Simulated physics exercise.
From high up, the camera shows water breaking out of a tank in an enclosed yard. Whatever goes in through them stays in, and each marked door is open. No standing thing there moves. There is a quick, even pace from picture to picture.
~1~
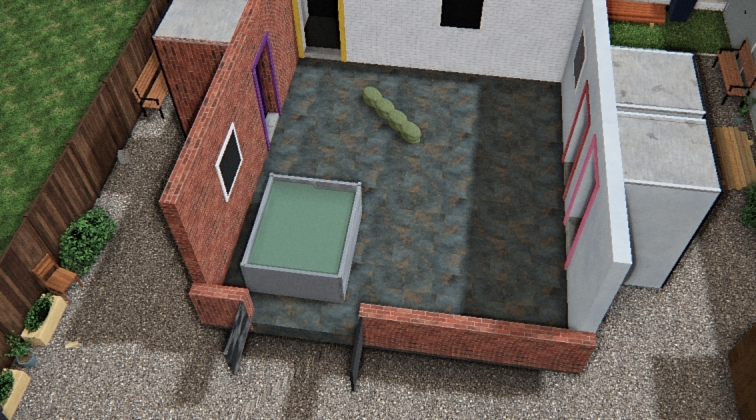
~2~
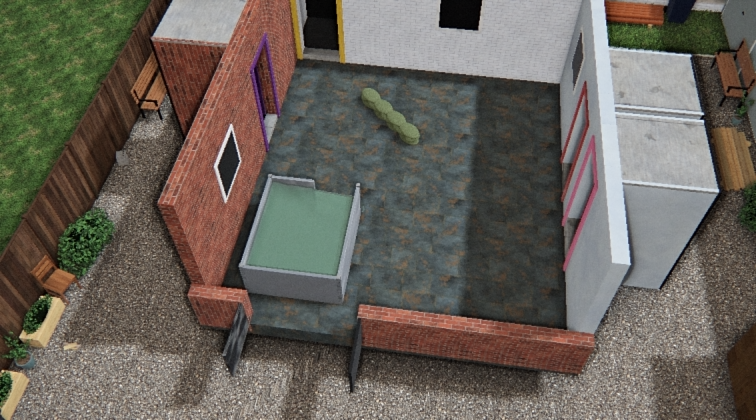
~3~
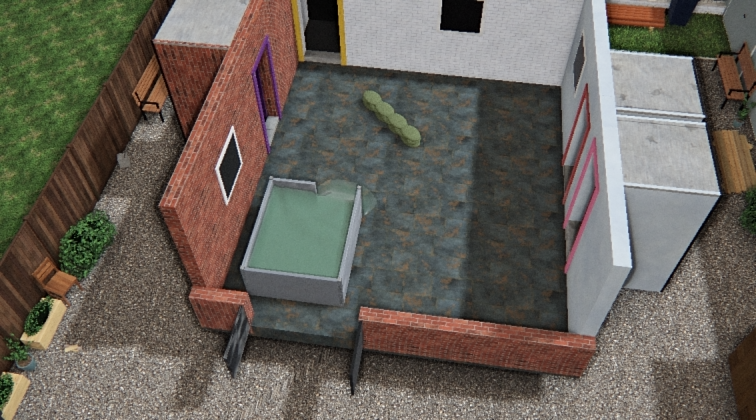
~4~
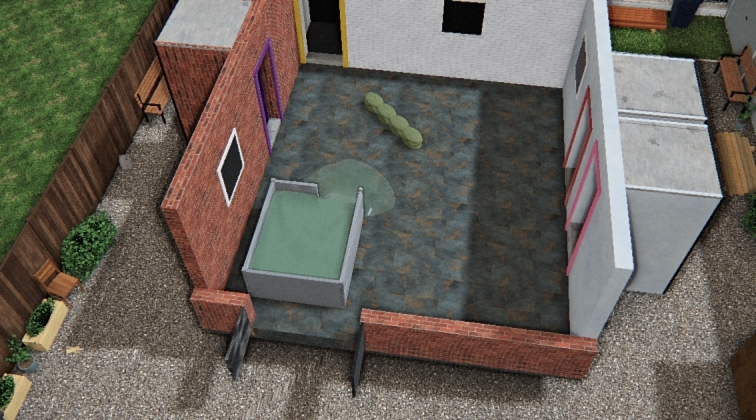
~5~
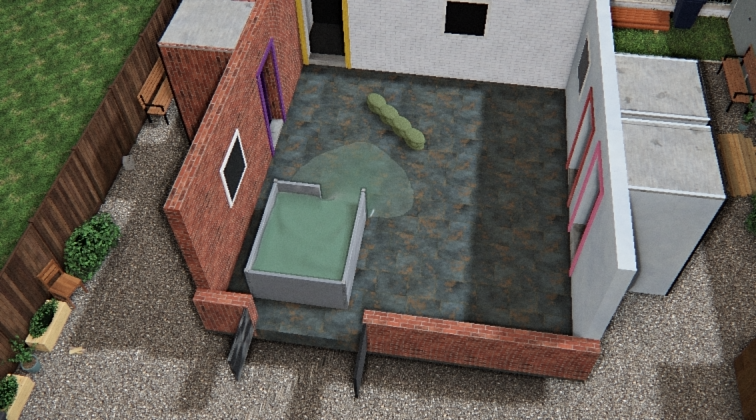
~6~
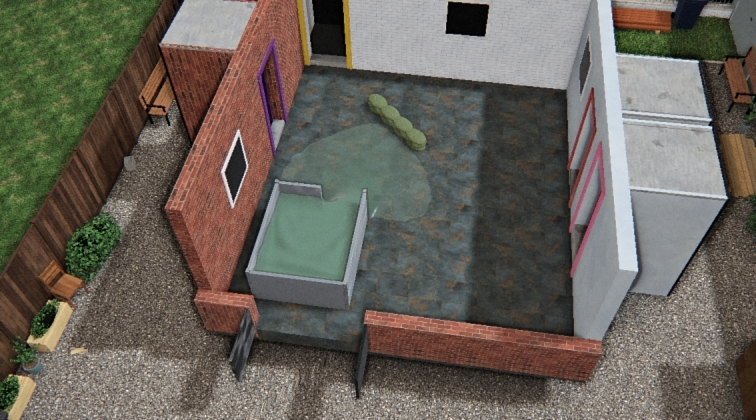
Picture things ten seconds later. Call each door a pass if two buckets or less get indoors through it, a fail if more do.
Purple door: Pass, pink door: Pass, yellow door: Fail, red door: Fail.
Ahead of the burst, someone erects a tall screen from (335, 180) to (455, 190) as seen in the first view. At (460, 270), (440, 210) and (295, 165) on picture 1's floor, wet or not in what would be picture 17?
Results in sequence: Swamped / swamped / swamped.
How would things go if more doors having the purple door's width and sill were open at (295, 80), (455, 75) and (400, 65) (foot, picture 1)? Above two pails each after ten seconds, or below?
Same order as asked - exceeds the limit, stays within the limit and stays within the limit.
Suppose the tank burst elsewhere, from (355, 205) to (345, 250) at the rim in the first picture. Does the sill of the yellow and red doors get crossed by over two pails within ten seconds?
The yellow door falls short, while the red door ends up above.
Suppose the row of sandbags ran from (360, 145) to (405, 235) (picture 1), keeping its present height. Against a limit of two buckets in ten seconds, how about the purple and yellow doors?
Door by door: The purple one goes past the limit, then the yellow one goes past the limit.
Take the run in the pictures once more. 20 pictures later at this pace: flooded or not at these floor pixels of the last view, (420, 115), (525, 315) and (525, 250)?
Result, in the order given: Not wetted / not wetted / not wetted.
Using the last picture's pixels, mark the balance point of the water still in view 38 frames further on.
It is around (384, 158).
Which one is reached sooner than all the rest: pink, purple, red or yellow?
Looks like the one in purple gets there first.
A moment on, water covers 30 % of the floor; the purple door wet at the sill, nothing in, the pink door not reached, the yellow door not reached, the red door not reached.
Next, water covers 40 % of the floor; the purple door wet at the sill, nothing in, the pink door not reached, the yellow door under two buckets in, the red door not reached.
Then, water covers 45 % of the floor; the purple door wet at the sill, nothing in, the pink door not reached, the yellow door far over two buckets in, the red door wet at the sill, nothing in.
Later, water covers 65 % of the floor; the purple door wet at the sill, nothing in, the pink door wet at the sill, nothing in, the yellow door far over two buckets in, the red door under two buckets in.
In the end, water covers 80 % of the floor; the purple door wet at the sill, nothing in, the pink door wet at the sill, nothing in, the yellow door far over two buckets in, the red door far over two buckets in.
